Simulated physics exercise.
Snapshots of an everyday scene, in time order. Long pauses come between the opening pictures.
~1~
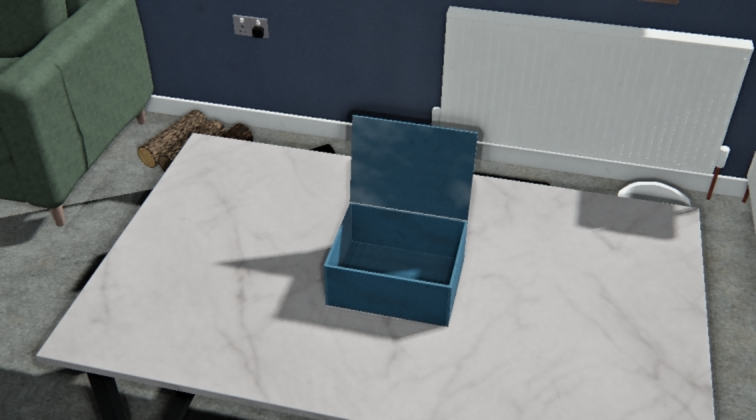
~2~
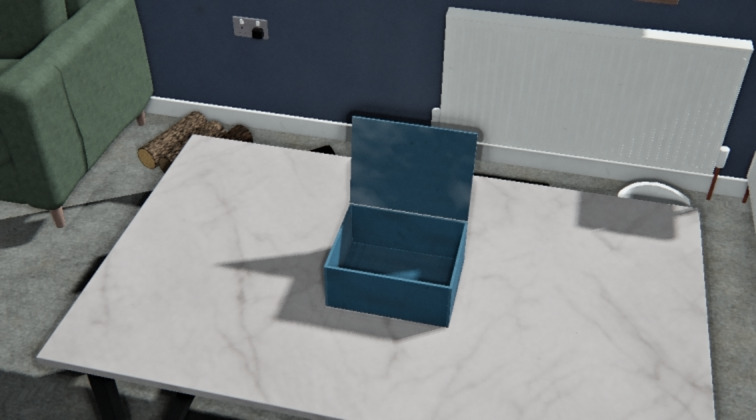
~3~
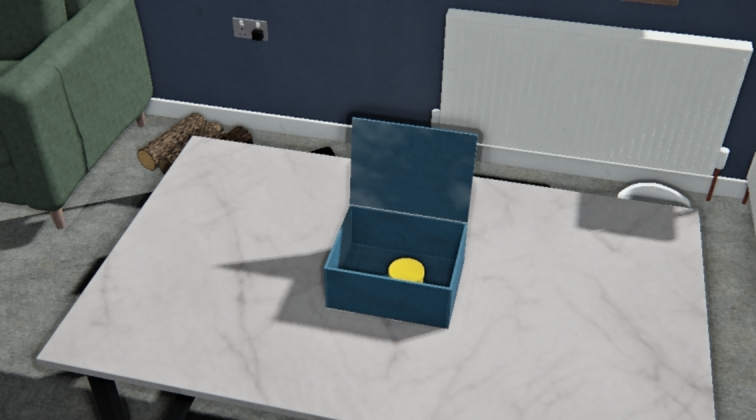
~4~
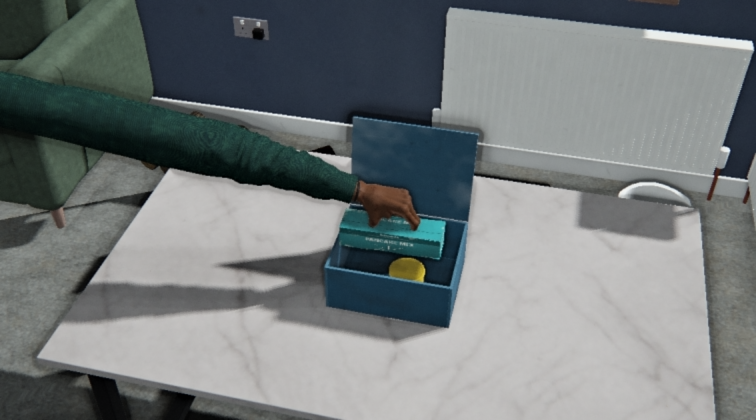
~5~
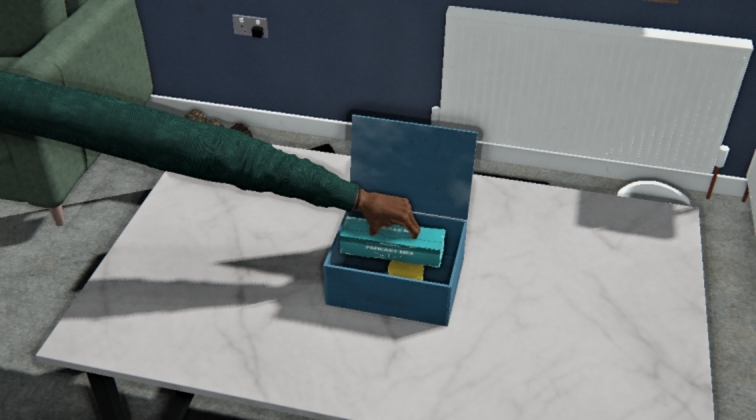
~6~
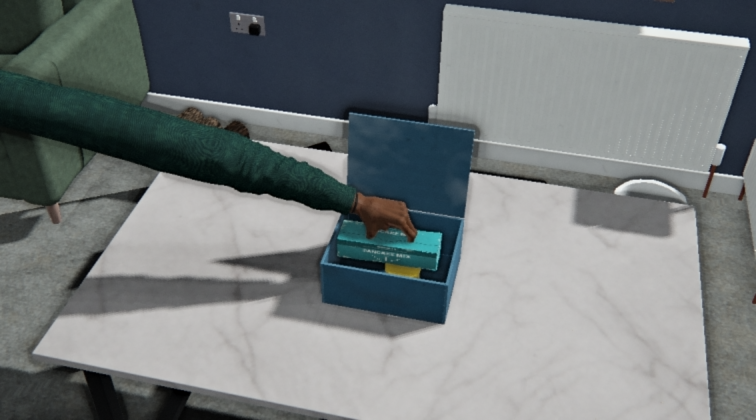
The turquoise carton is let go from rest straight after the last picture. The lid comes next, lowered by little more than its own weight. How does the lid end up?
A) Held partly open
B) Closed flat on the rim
Option B: Closed flat on the rim.
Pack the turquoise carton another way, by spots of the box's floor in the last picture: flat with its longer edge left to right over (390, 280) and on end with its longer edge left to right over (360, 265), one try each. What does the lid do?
In the first case it comes fully down; in the second case it gets propped open.
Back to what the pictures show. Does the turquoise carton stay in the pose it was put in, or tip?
It ends up leaning.
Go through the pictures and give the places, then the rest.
In the first picture, the last thing is not in view yet.
In the second picture, the last thing is not in view yet.
In the third picture, the last thing is not in view yet.
In the fourth picture, still above its spot; turquoise carton (392, 233).
In the fifth picture, still above its spot; turquoise carton (393, 241).
In the sixth picture, in place under the hand; turquoise carton (389, 245).
Then, 1.00 s past the last view, lid starting down; turquoise carton on its side near (392, 258).
Then, 1.60 s past the last view, lid 59° above the rim; turquoise carton on its side near (392, 258).
Then, 2.10 s past the last view, lid 18° above the rim; turquoise carton on its side near (392, 258).
Finally, lid shut; down or leaning hard in the box, turquoise carton; yellow tin still in place. Final places as the last picture's camera would see them, turquoise carton near (392, 258).
